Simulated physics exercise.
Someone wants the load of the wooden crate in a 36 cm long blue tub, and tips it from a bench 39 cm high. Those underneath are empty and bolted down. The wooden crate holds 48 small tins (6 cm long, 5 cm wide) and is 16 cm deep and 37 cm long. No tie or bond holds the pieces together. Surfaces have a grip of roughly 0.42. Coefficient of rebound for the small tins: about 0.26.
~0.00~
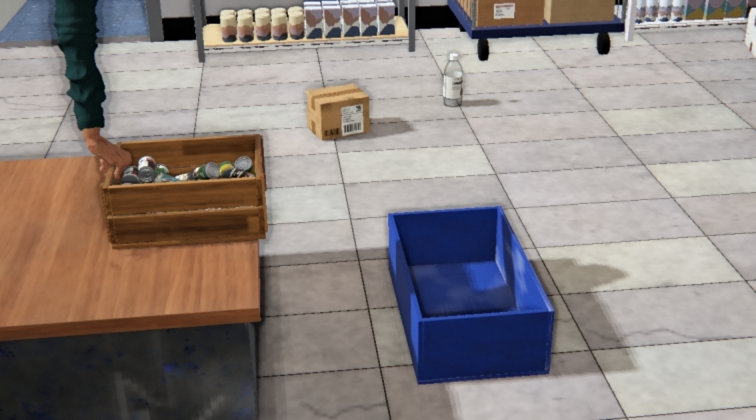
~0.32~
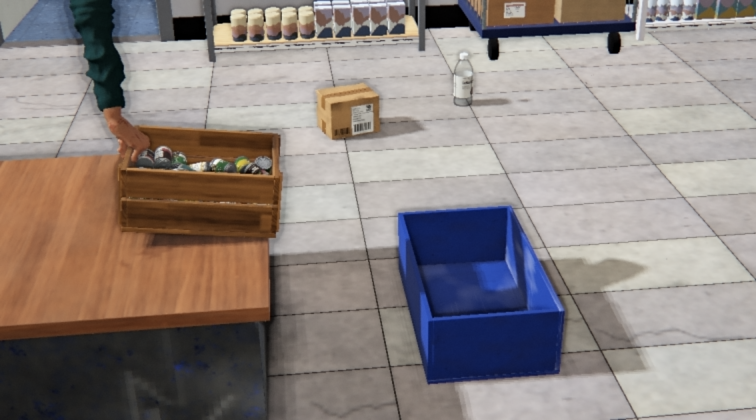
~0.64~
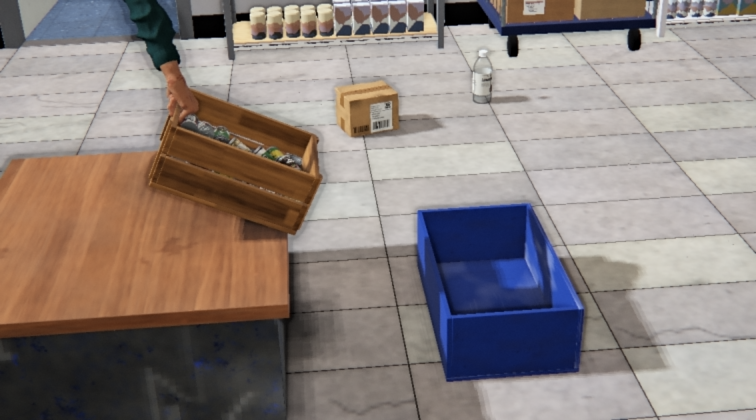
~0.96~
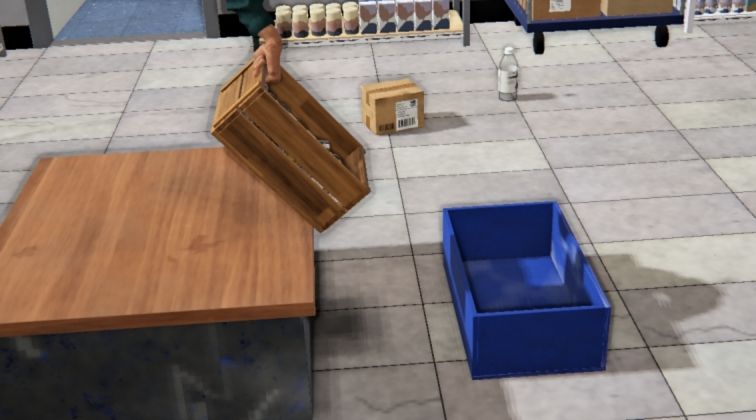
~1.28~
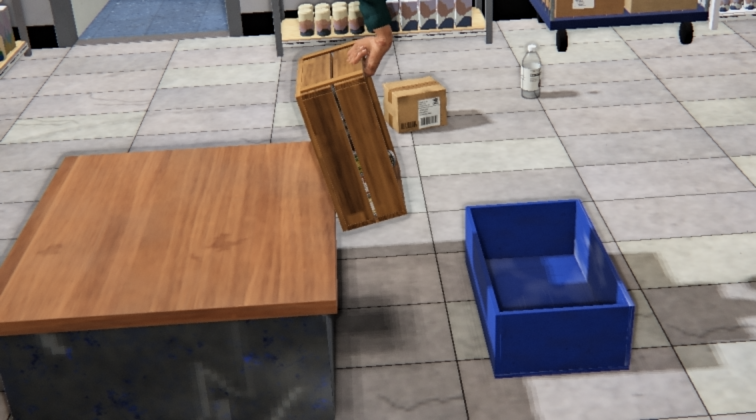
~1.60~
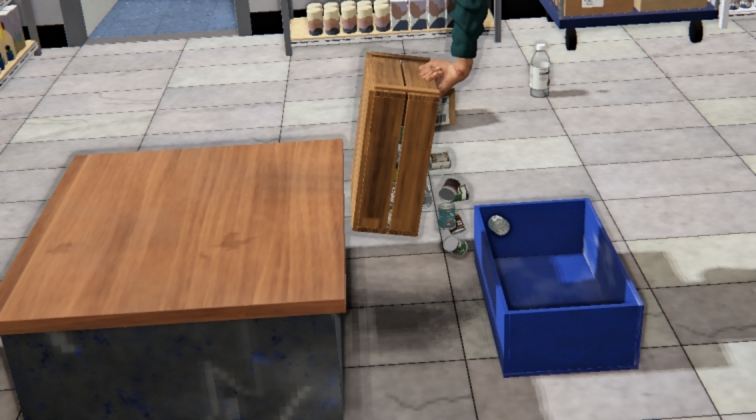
The clip shows a hand tilting a wooden crate of small tins rightward off a wooden-topped bench until it passes upright, and several tins tumble out beside a blue tub on the tiled floor, one at the tub's rim.
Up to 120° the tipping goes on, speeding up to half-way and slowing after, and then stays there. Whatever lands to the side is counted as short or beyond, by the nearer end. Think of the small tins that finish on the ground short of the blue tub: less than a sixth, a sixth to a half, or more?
Share of small tins on the ground short of the blue tub: The majority.
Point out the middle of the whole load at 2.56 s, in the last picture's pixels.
Roughly at pixel (456, 306).
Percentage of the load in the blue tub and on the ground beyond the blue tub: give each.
Around 10 % in the first place and around 0 % in the second.
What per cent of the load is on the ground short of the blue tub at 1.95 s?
I'd put it near 30 in a hundred by then.
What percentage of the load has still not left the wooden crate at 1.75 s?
Around 70 per cent of the load.
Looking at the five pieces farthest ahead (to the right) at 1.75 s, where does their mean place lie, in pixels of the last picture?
Their mean place is near (506, 278).
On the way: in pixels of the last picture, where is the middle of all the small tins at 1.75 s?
Estimated centre in the last picture: (416, 189).
After 1.75 s, tilt 109°; 33 still in the wooden crate, 3 in the blue tub, 3 on the ground short of the blue tub and 9 in the air.
After 1.95 s, tilt 117°; 11 still in the wooden crate, 4 in the blue tub, 14 on the ground short of the blue tub and 19 in the air.
After 2.21 s, tilt 120°; 4 still in the wooden crate, 5 in the blue tub, 32 on the ground short of the blue tub and 7 in the air.
Final count (at 2.56 s), 5 in the blue tub and 43 on the ground short of the blue tub. Asked share, 43 of 48, 90 per cent.
